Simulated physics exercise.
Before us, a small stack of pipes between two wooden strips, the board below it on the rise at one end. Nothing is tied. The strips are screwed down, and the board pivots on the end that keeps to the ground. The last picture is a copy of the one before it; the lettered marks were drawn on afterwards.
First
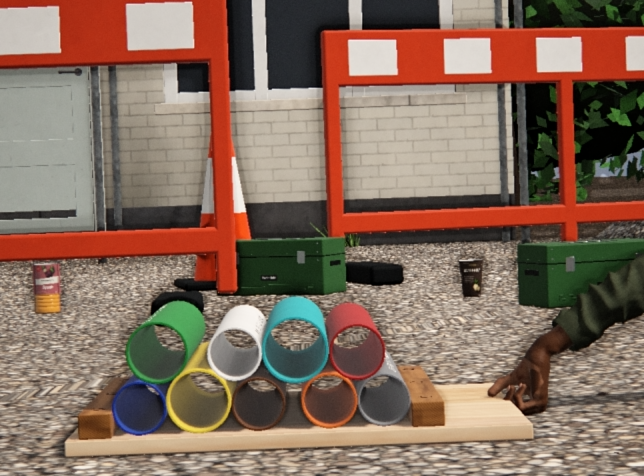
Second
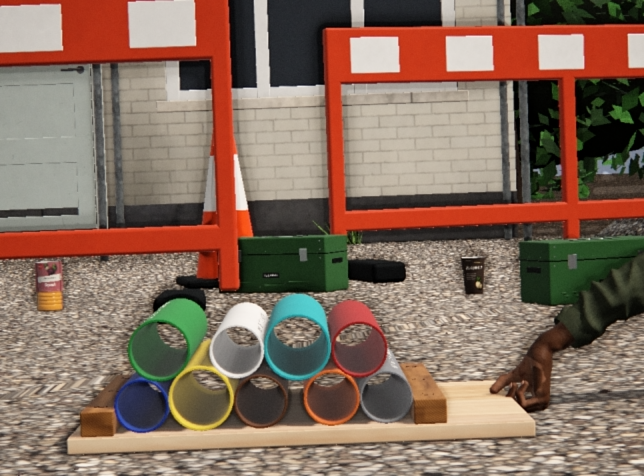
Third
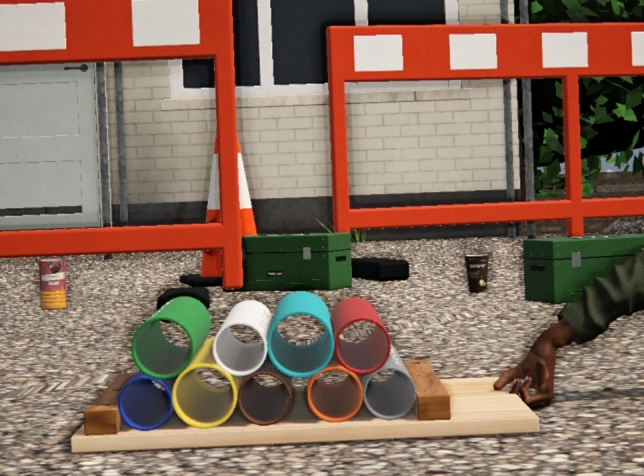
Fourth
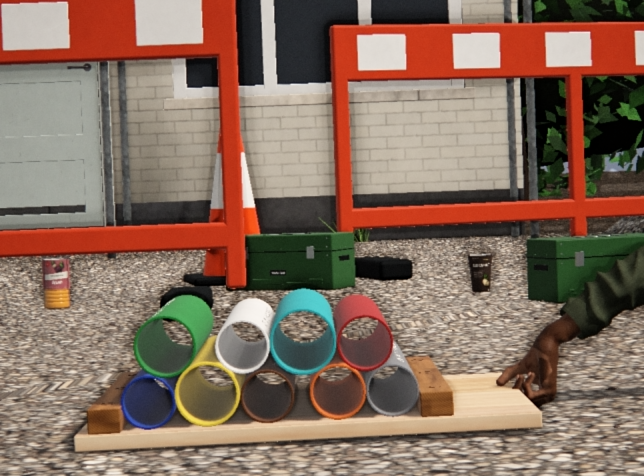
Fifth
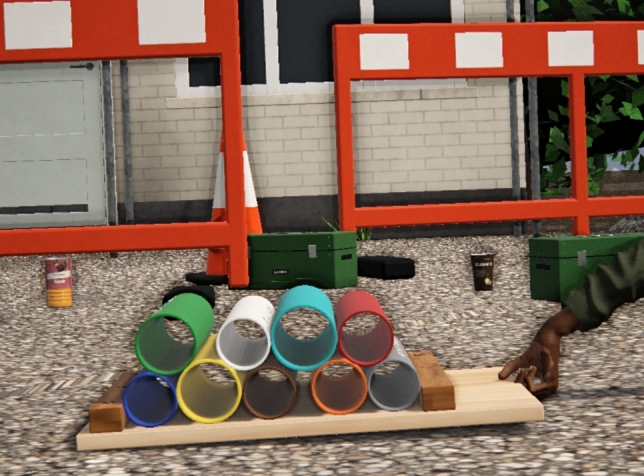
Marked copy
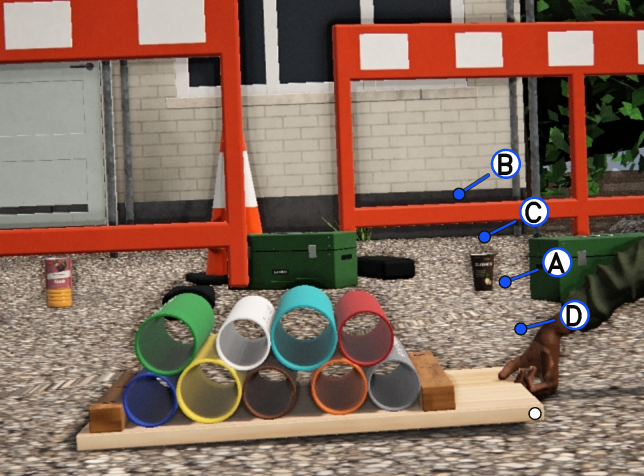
To begin with, nine colourful pipes sit in two rows between wooden strips on a pale board, with a hand at its right end and orange barriers behind. The hand then raises that end slightly while the left end stays on the ground, and the pipes tilt with the board, still stacked.
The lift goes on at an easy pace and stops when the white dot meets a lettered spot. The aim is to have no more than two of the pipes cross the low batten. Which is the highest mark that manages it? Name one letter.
It can be raised to A.
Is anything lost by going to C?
Yes.
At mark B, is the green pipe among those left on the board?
No, with B.
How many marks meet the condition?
The number is two.
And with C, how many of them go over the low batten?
At C the number is three.
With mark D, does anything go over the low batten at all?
No, at D.
On the marked copy, A at (505, 282); B at (459, 194); C at (485, 237); D at (521, 329); the white dot at (535, 414).
Following A. Soon after the start, board at 16°.
Later, board at 19°.
In the end, board at 19°, two over the low batten (green, white).
As for the rest, B three over the low batten (turquoise, green, white); C three over the low batten (turquoise, green, white); D none over the low batten.
